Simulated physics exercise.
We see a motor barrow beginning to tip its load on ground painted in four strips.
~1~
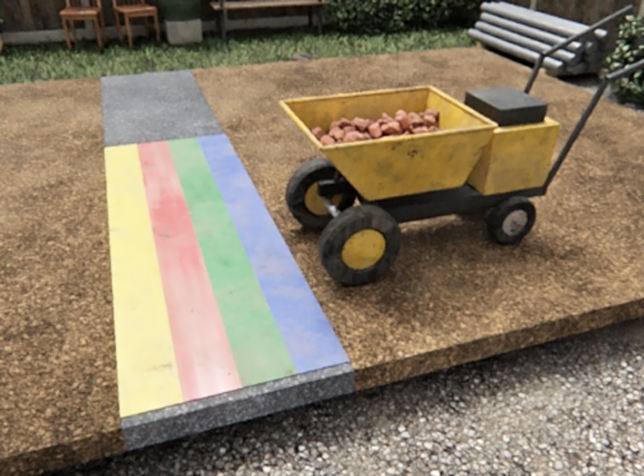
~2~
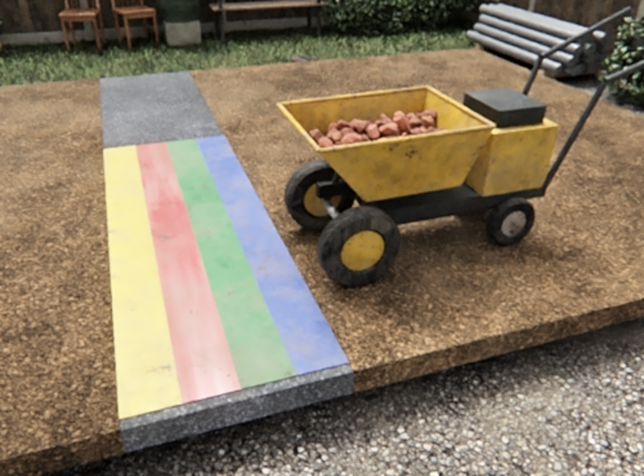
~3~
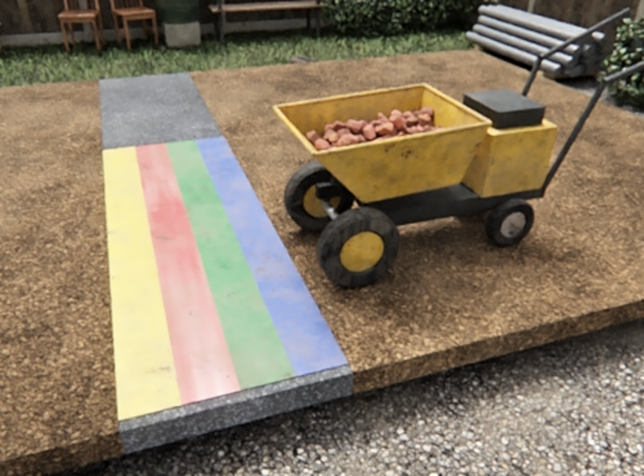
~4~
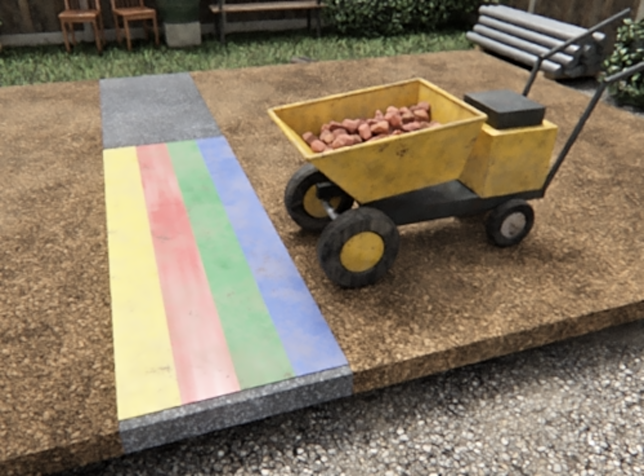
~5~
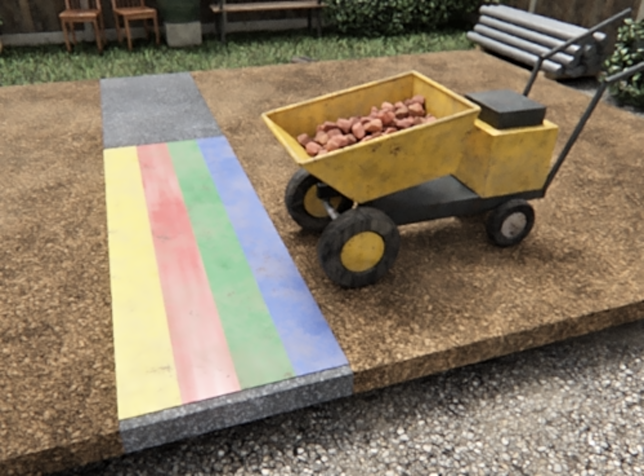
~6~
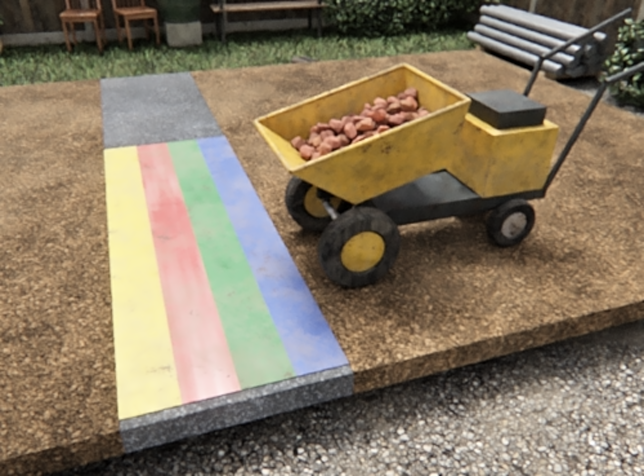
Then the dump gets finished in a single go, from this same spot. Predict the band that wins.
The red one.
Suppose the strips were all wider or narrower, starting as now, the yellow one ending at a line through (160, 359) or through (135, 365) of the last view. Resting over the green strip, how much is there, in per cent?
10 and 10 percent, roughly.
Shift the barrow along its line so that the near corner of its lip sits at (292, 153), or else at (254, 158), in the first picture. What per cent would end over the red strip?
It works out to 30 per cent in the first case and 10 per cent in the second.
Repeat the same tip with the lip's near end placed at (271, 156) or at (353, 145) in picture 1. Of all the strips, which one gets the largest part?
One by one: That yellow strip and that green strip.
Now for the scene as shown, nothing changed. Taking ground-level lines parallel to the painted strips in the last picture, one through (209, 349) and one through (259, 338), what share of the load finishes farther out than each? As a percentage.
I'd put it near 40 in a hundred, then near 70 in a hundred.
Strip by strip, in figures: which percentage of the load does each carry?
Blue strip around 0, green strip around 15, red strip around 35, yellow strip around 15.
Soon, skip tipped steeply; all in the skip.
A while on, skip tipped right over; most in the skip; a stray few over the green strip; a small part over the red strip.
Towards the end, skip tipped right over; about a third in the skip; a small part over the green strip; about a third over the red strip; a small part over the yellow strip; a small part off the paint.
Finally, skip tipped right over; about a quarter in the skip; a stray few over the blue strip; a small part over the green strip; about a third over the red strip; a small part over the yellow strip; a small part off the paint.
